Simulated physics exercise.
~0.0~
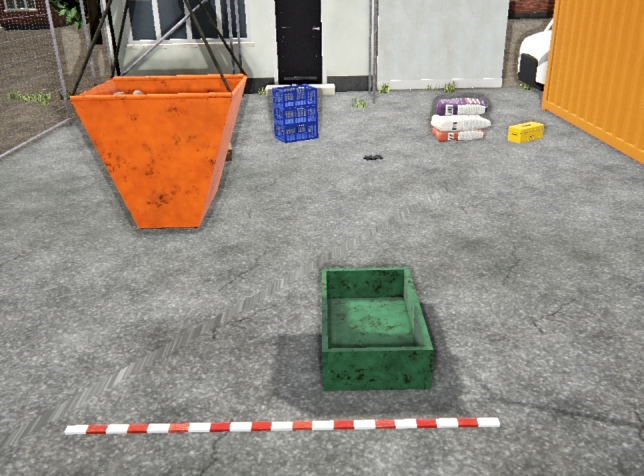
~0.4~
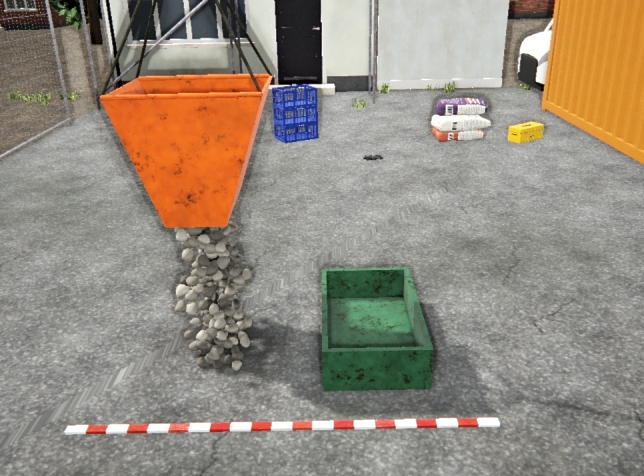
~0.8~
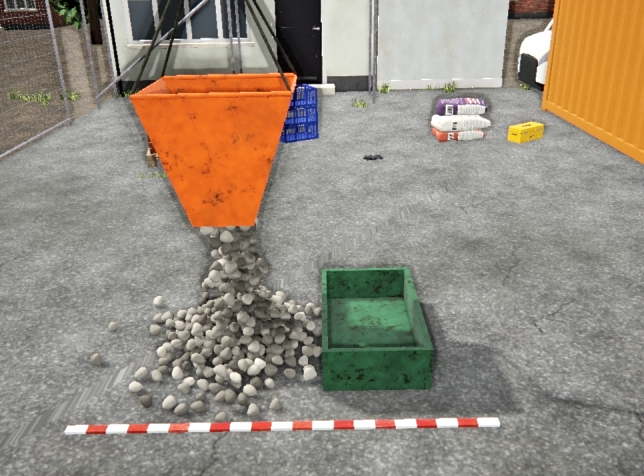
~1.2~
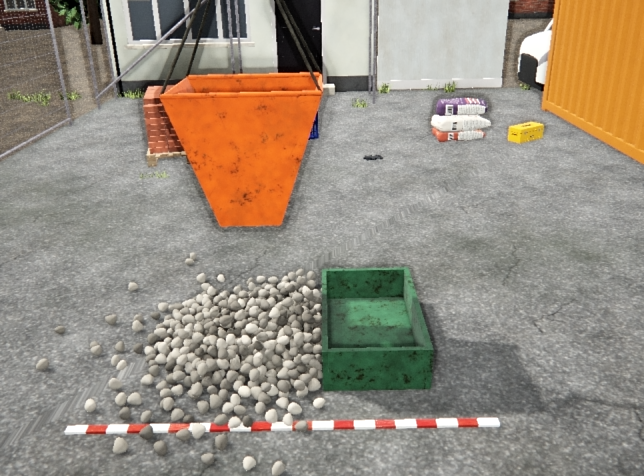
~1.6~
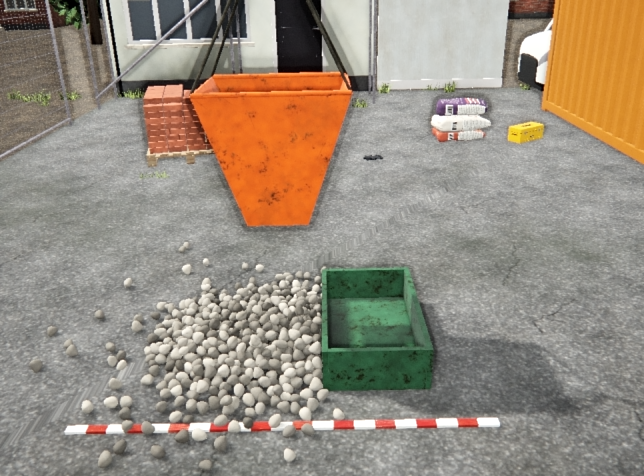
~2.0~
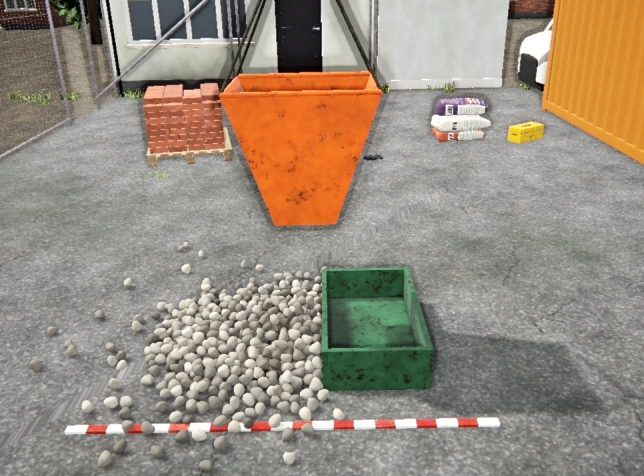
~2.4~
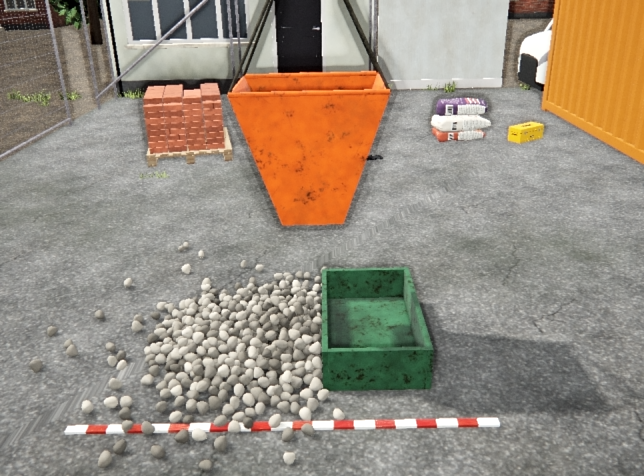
At first, an orange skip hangs over a grey paved yard, up and to the left of an open green bin, with a striped red and white staff lying in front. As the skip moves right, grey cobbles pour from its bottom and drop to the ground left of the bin. They pile up against the bin's left side and spread outward, some rolling past the staff. The emptied skip keeps gliding right, revealing a stack of bricks behind it. It ends up beyond the bin, which stays empty beside the heap of scattered stones.
